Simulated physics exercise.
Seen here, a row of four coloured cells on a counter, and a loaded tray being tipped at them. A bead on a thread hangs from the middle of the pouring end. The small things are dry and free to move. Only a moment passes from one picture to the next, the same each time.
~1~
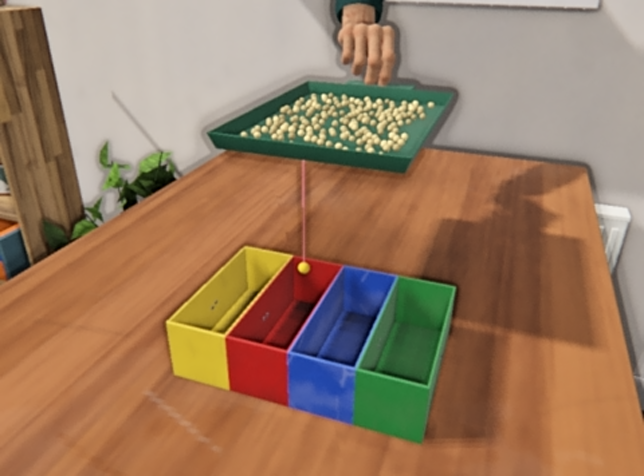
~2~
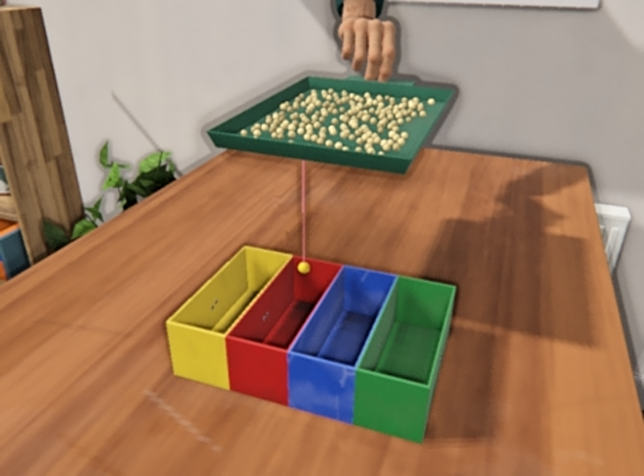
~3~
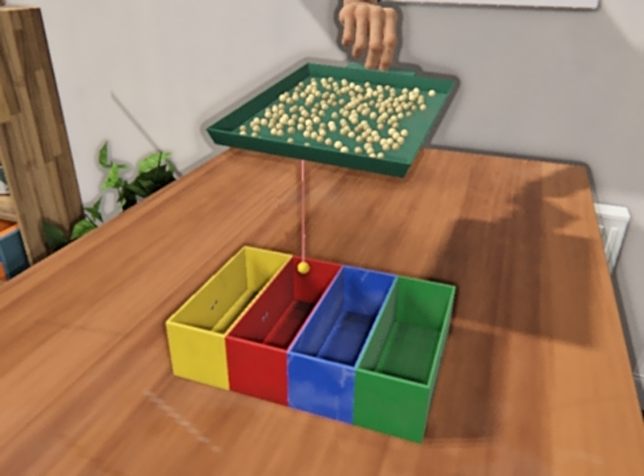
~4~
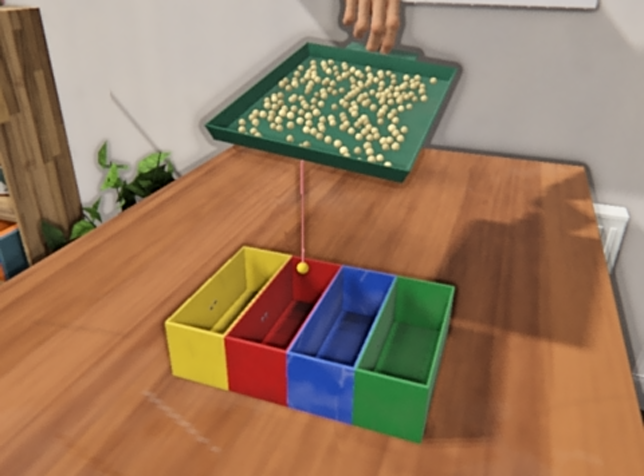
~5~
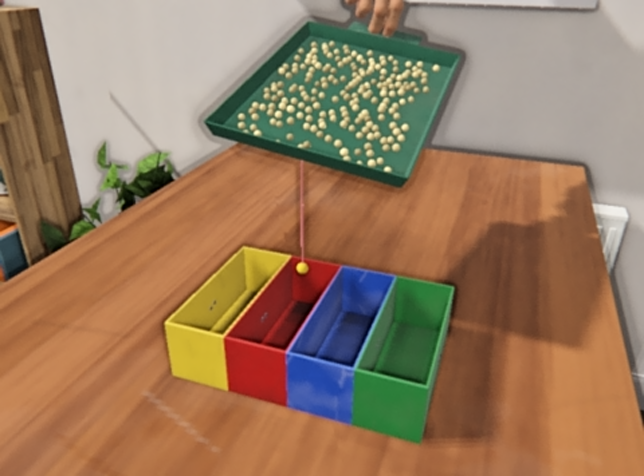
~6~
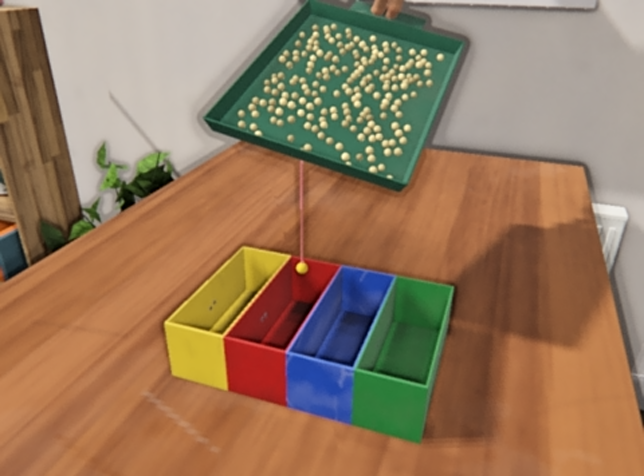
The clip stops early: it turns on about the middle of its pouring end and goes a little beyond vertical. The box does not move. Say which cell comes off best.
It favours the green compartment.
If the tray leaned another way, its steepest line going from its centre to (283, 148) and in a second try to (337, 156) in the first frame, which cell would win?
The first try: Yellow. The second: Blue.
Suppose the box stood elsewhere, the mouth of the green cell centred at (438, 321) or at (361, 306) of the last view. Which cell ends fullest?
One: Blue. Two: The green cell.
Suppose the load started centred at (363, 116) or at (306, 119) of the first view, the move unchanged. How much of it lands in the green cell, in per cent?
The first gives 60 %, the second 50 %.
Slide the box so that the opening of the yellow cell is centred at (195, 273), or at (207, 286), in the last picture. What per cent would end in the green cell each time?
The first gives 60 %, the second 90 %.
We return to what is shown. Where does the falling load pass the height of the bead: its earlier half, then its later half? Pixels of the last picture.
Early half (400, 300), late half (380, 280).
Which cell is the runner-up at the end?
It is that blue cell.
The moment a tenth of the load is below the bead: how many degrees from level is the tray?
At about 70°.
Shortly afterwards, tray tipped steeply; near two thirds on the tray; a little in the green cell; only a few in the blue cell; near a quarter falling or outside the box.
Next, tray tipped past a quarter turn; only a few on the tray; near half in the green cell; near a third in the blue cell; only a few in the red cell; a little falling or outside the box.
Some moments later, tray tipped past a quarter turn; near half in the green cell; near a third in the blue cell; only a few in the red cell; only a few falling or outside the box.
In the end, tray tipped past a quarter turn; near half in the green cell; near a third in the blue cell; only a few in the red cell; none at all in the yellow cell; only a few outside the box.
